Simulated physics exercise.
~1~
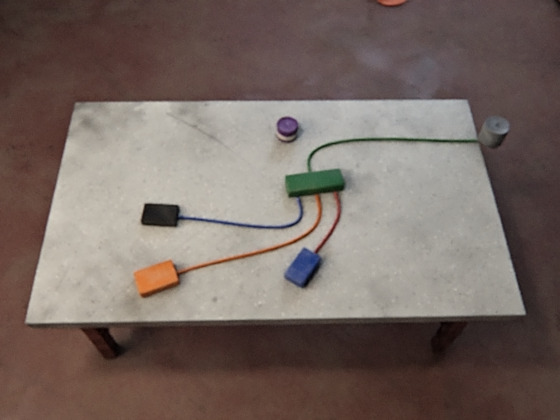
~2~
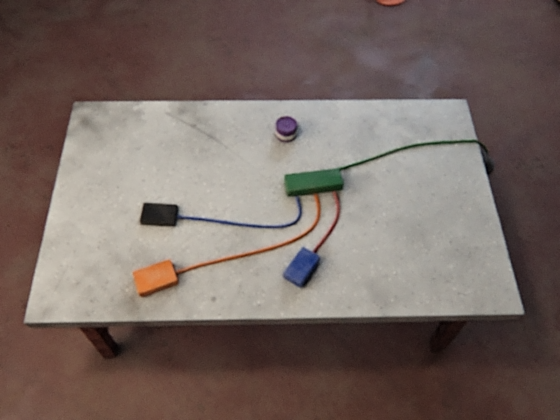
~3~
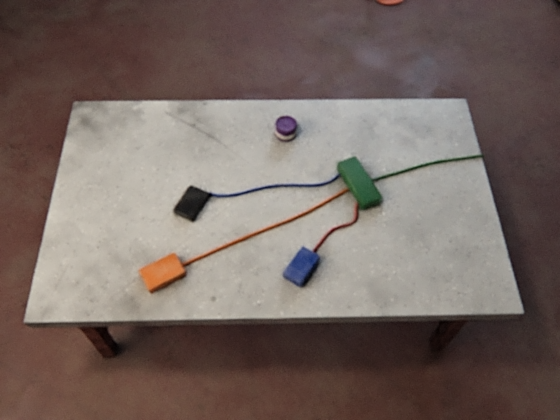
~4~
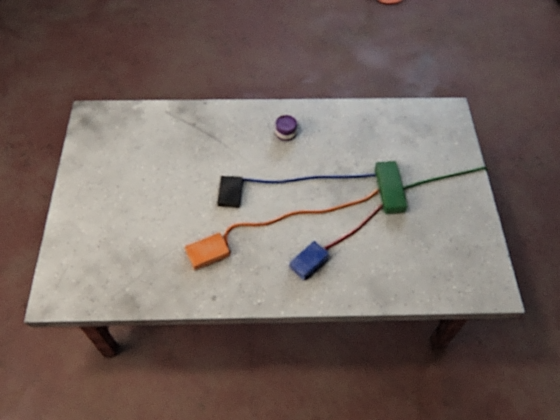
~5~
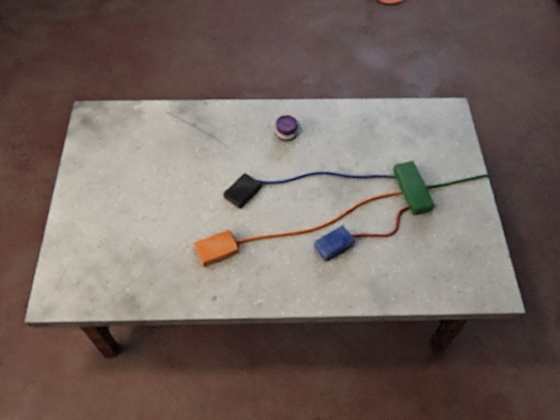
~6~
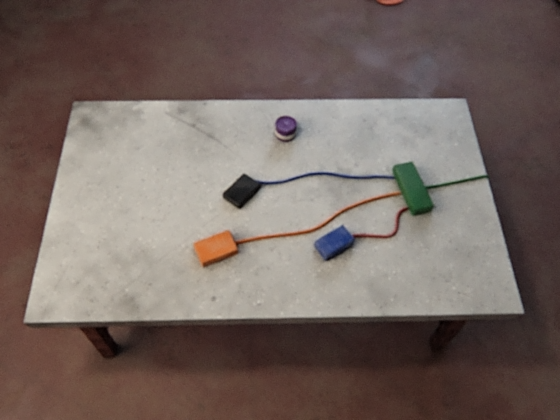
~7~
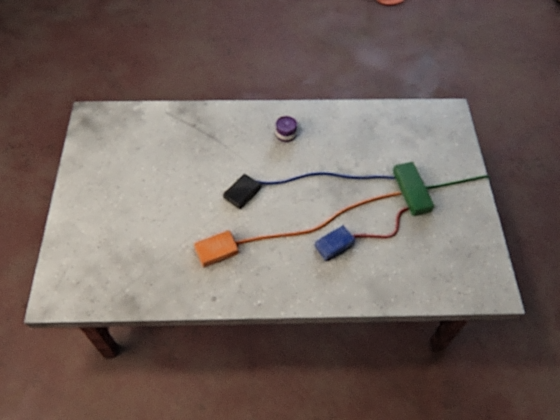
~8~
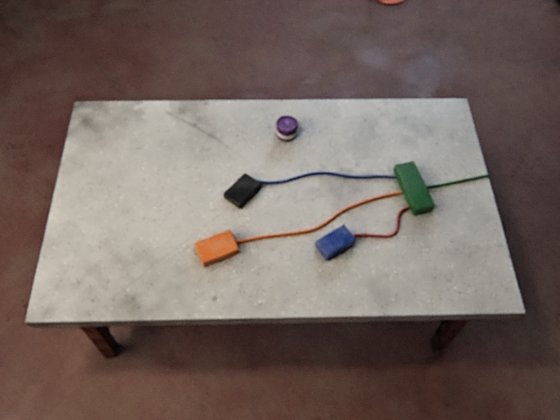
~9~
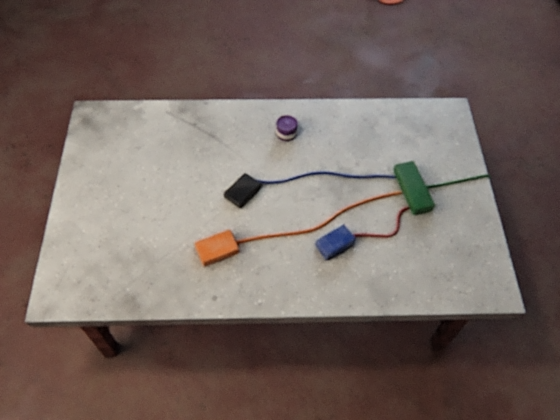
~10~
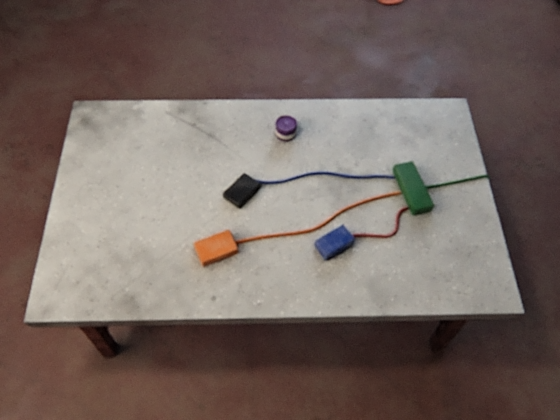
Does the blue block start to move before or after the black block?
The blue block starts to move after the black block. The black one is already being drawn to the right while the blue one still sits in its place.
